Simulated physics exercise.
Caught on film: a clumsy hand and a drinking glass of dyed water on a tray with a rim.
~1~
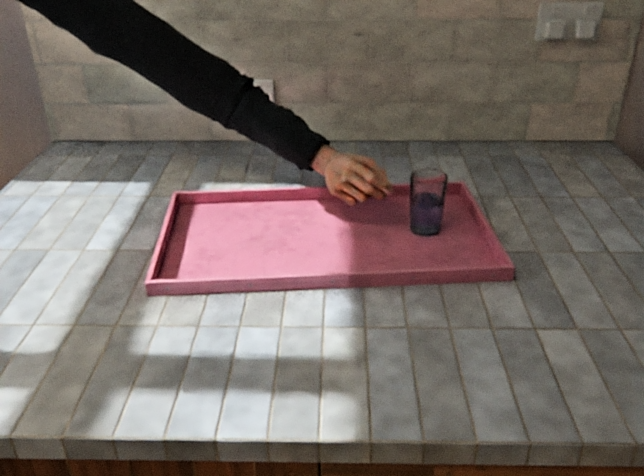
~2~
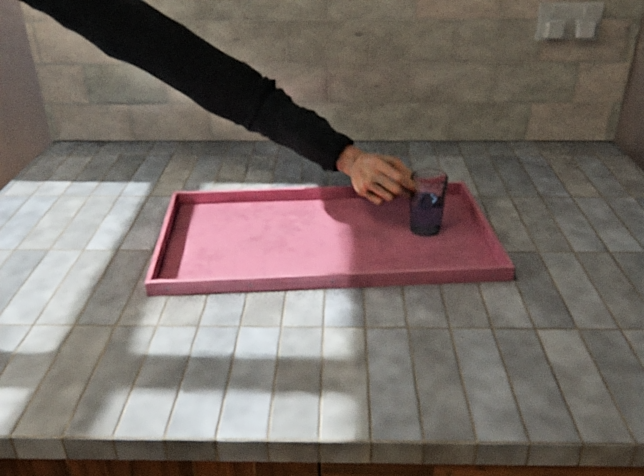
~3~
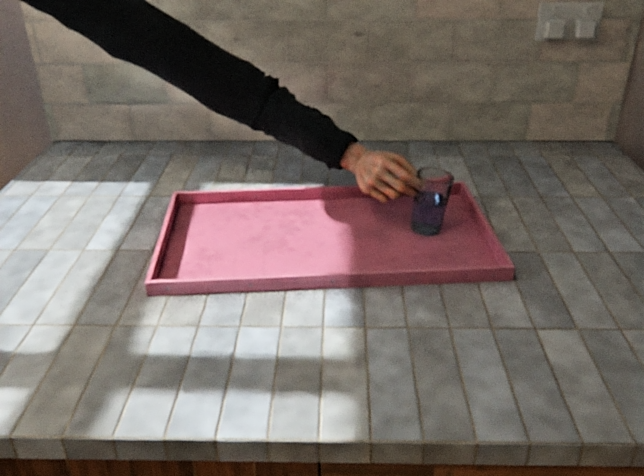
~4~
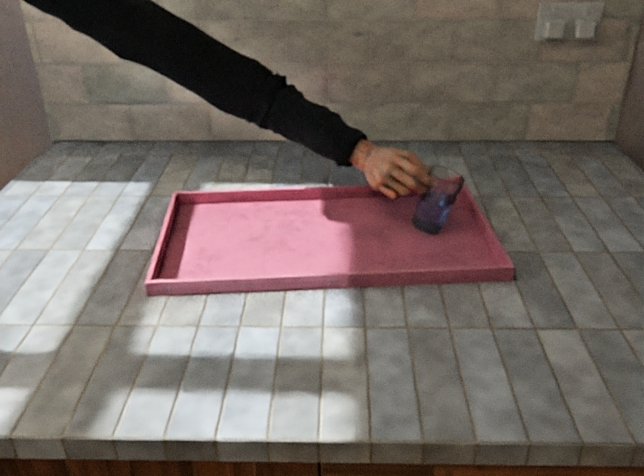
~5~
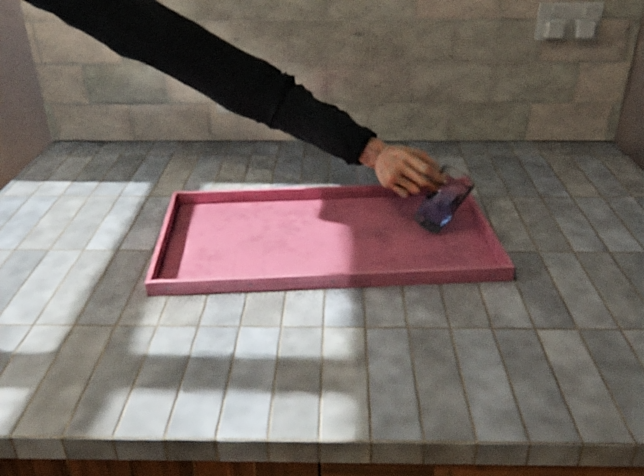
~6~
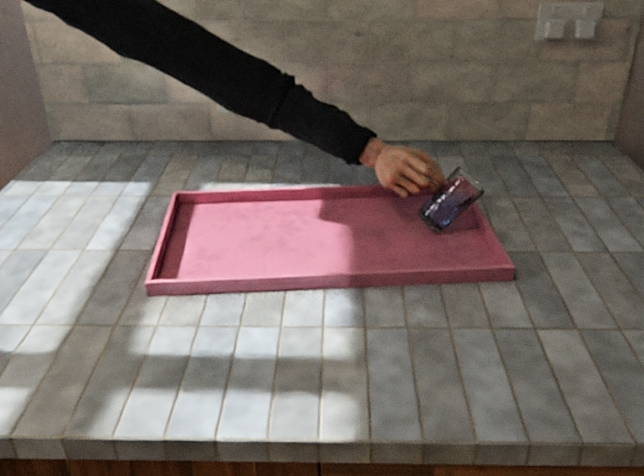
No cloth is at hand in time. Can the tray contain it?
The dyed water gets out on to the top.
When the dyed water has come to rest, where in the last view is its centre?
Near (622, 229).
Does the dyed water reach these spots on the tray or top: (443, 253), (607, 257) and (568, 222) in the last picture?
One: Untouched. Two: Reached. Three: In the puddle.
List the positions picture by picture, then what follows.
In the first picture, it stands upright; drinking glass (427, 202) about half full; tray (324, 273).
The second picture shows fingers against its side; drinking glass about half full, surface at (427, 201).
The third picture shows fingers against its side; drinking glass (430, 201) about half full.
The fourth picture shows fingers against its side; drinking glass about half full, surface at (437, 199); tray (324, 273).
The fifth picture shows fingers against its side; drinking glass (444, 199) tipped 25°.
In the sixth picture, it is falling; drinking glass (451, 200) tipped 40°.
A moment on, the drinking glass lies across the rim; the puddle covers about as much as a plate; it spreads outside the tray.
Further on, the puddle covers about as much as a tray; it spreads outside the tray.
When it is over, the puddle covers about as much as a tray; it spreads outside the tray.
